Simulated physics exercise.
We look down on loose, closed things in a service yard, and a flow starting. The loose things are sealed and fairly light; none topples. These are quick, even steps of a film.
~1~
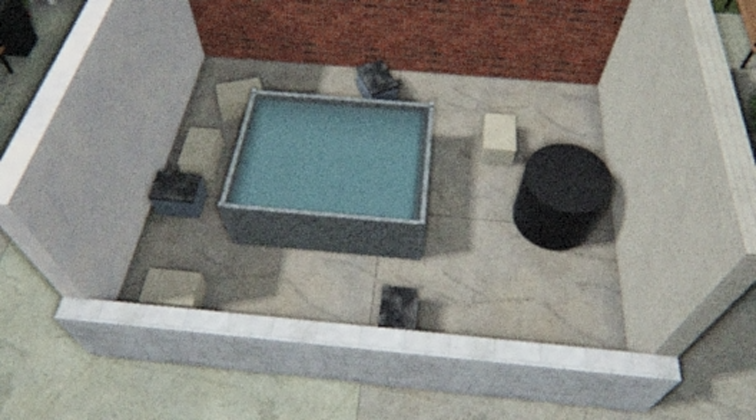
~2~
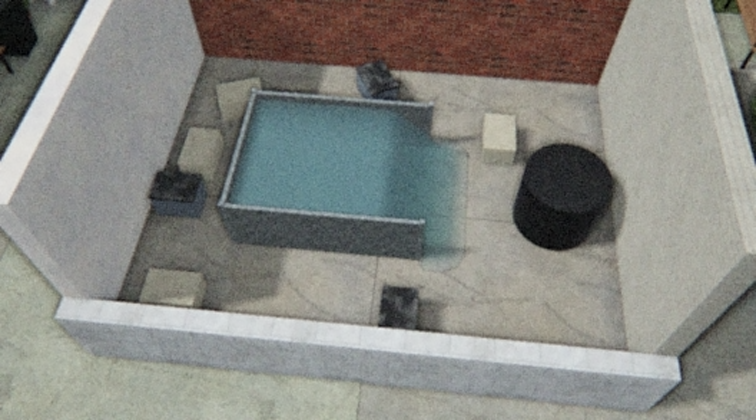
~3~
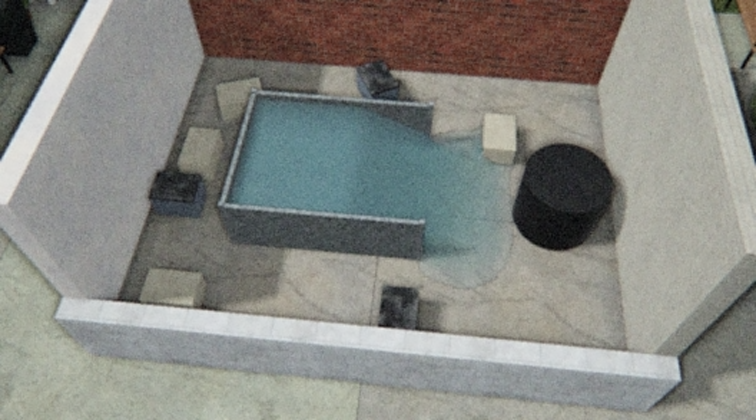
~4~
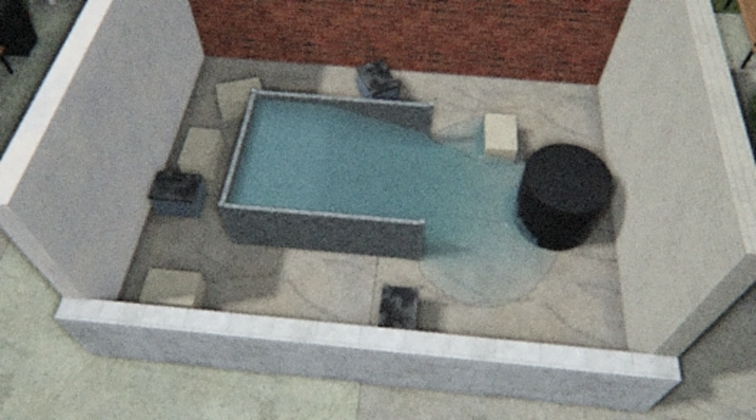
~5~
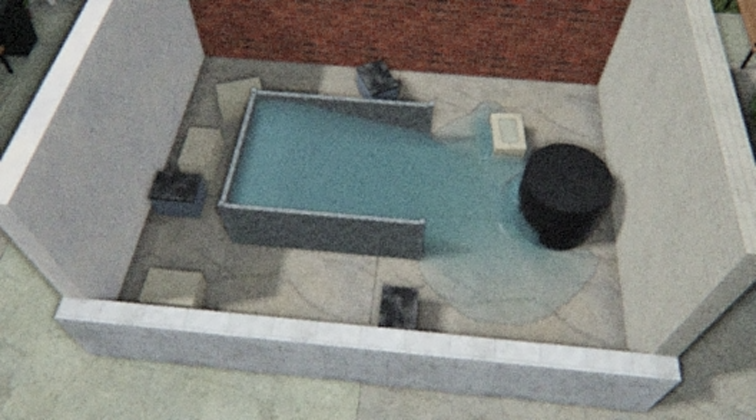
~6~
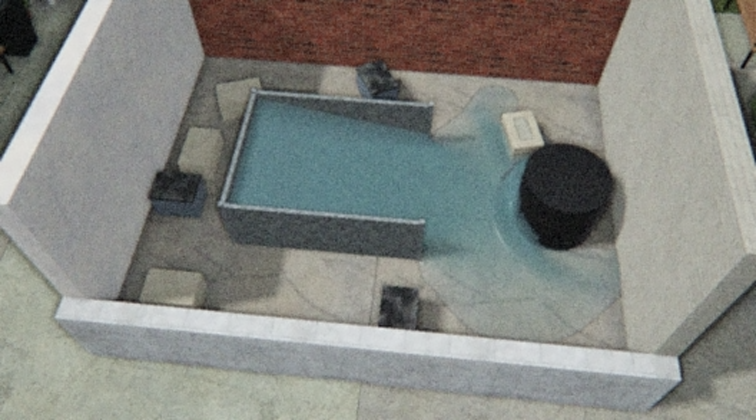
A walled yard with a brick back wall and pale side walls is seen from a fixed, high viewpoint. A grey-walled tank of blue-green water stands left of centre, with pale crates and dark blocks around it and a large black cylinder to the right. The tank's right side opens, water spreads rightward across the floor and around the cylinder, and the nearby cream crate shifts slightly right, turning.
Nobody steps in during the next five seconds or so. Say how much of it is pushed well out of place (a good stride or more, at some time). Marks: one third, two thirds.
It is from one to two thirds.
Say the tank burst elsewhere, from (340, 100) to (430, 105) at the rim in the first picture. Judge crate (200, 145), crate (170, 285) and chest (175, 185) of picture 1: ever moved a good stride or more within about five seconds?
One after the other: Pushed that far, never so far, shifted that much.
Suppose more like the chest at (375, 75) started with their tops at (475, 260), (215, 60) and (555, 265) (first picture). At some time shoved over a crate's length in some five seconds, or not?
In turn: Yes, under that, swept aside.
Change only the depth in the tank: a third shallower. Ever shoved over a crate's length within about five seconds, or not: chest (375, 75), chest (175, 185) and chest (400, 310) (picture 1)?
In that order: Shifted that much, never so far, shifted that much.
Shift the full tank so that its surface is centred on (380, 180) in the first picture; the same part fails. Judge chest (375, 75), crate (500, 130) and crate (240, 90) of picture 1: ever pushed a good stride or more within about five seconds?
In that order: Swept aside, shifted that much, never so far.
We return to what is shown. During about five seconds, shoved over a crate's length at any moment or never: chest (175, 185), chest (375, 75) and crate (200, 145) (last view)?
As listed: No, swept aside, under that.
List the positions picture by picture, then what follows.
The first picture shows a crate at (500, 131), on the bottom; a crate at (199, 146), on the bottom; 0 of 7 have shifted.
The second picture shows a crate at (500, 131), on the bottom; a crate at (199, 146), on the bottom; 0 of 7 have shifted.
The third picture shows a crate at (500, 131), on the bottom; a crate at (199, 146), on the bottom; 0 of 7 have shifted.
The fourth picture shows a crate at (501, 131) rests on the ground; a crate at (199, 146), on the bottom; 0 of 7 have shifted.
The fifth picture shows a crate at (509, 131) rests on the ground, close to its start; a crate at (199, 146), on the bottom; 1 of 7 have shifted.
The sixth picture shows a crate at (523, 129), on the bottom, a stride from its start; a crate at (199, 146), on the bottom; 1 of 7 have shifted.
A moment on, 1 of 7 are well off their spots; 0 afloat.
Next, 1 of 7 are well off their spots; 1 afloat.
Later, 3 of 7 are well off their spots; 1 afloat.
In the end, 2 of 7 are well off their spots, and 3 have been at some point; 3 afloat.
